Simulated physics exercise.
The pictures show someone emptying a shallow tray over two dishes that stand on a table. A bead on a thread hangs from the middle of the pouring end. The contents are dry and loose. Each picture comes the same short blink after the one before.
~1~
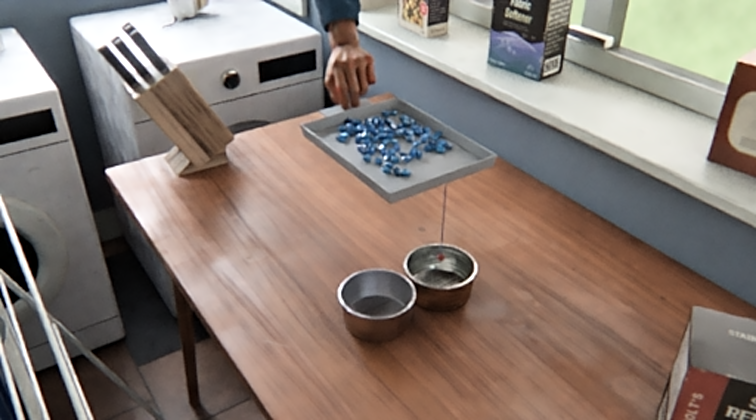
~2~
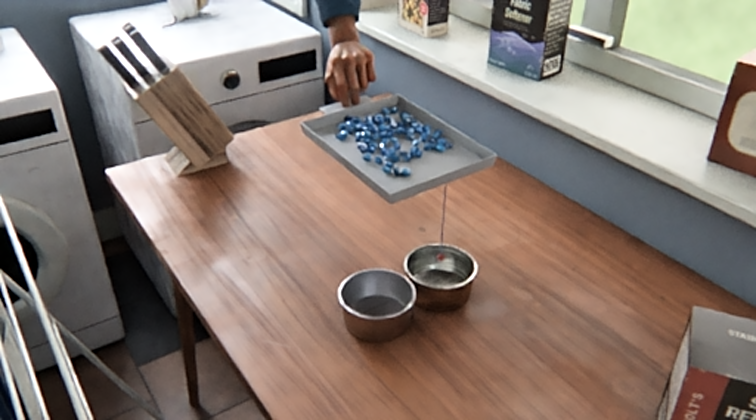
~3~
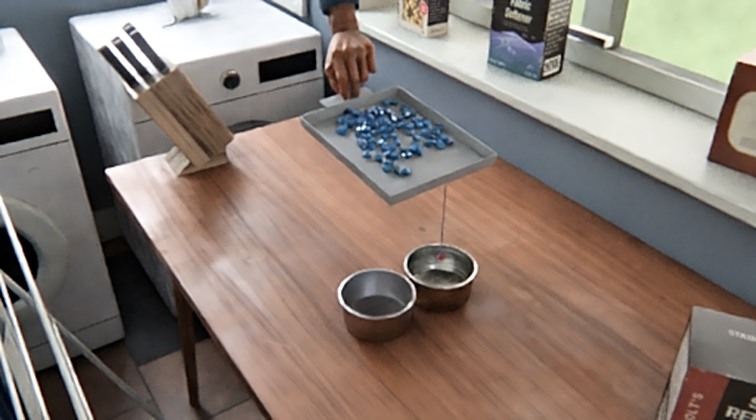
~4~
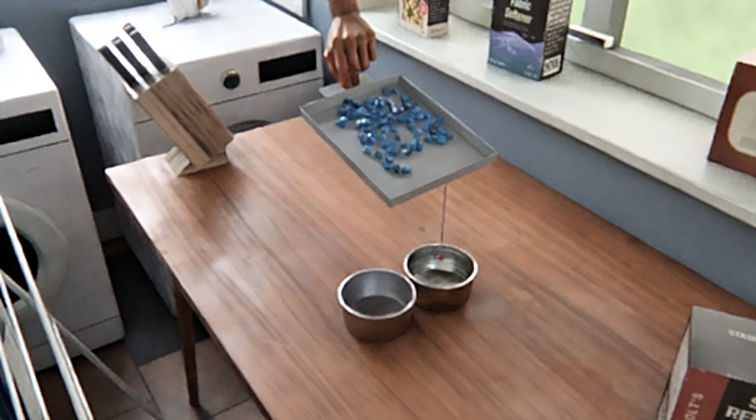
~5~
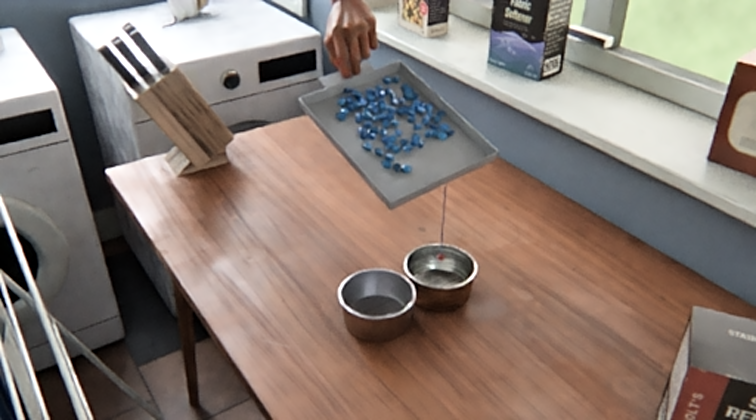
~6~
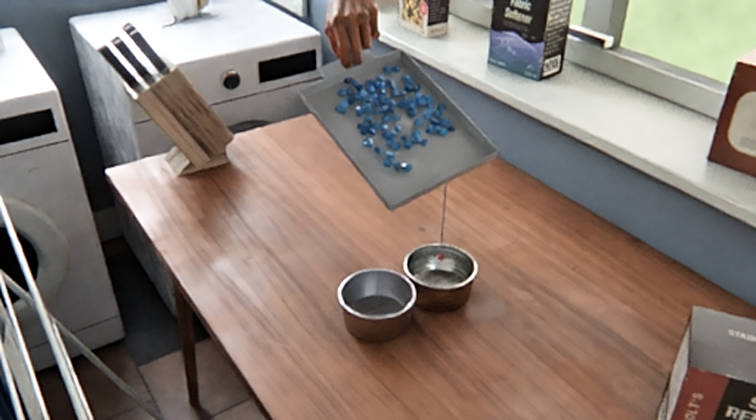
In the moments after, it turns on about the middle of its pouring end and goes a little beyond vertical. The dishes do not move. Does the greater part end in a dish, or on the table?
Caught overall: Over half.
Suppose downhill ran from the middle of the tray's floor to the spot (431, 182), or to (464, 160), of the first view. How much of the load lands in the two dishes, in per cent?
About 20 and 0 per cent.
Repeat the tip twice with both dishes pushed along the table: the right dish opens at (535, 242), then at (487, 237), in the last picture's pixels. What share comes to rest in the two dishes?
First some 0, then 0 per cent.
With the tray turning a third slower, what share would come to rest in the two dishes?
About 60 per cent.
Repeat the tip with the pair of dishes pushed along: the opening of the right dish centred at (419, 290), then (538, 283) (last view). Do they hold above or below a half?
In turn: Most of it; below a half.
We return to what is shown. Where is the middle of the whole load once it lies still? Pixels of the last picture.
Close to (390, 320).
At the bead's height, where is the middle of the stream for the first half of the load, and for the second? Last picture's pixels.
At about (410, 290), then at (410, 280).
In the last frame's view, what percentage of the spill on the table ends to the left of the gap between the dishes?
Near 20 %.
Soon after the last picture, tray tipped steeply; nearly all on the tray; a small part in the air.
A little later, tray tipped past a quarter turn; about a quarter on the tray; about a third in the left dish; about a quarter outside both; a small part in the air.
Later still, tray tipped past a quarter turn; about half in the left dish; a small part in the right dish; about a third outside both.
At rest, tray tipped past a quarter turn; about half in the left dish; a small part in the right dish; about a third outside both.
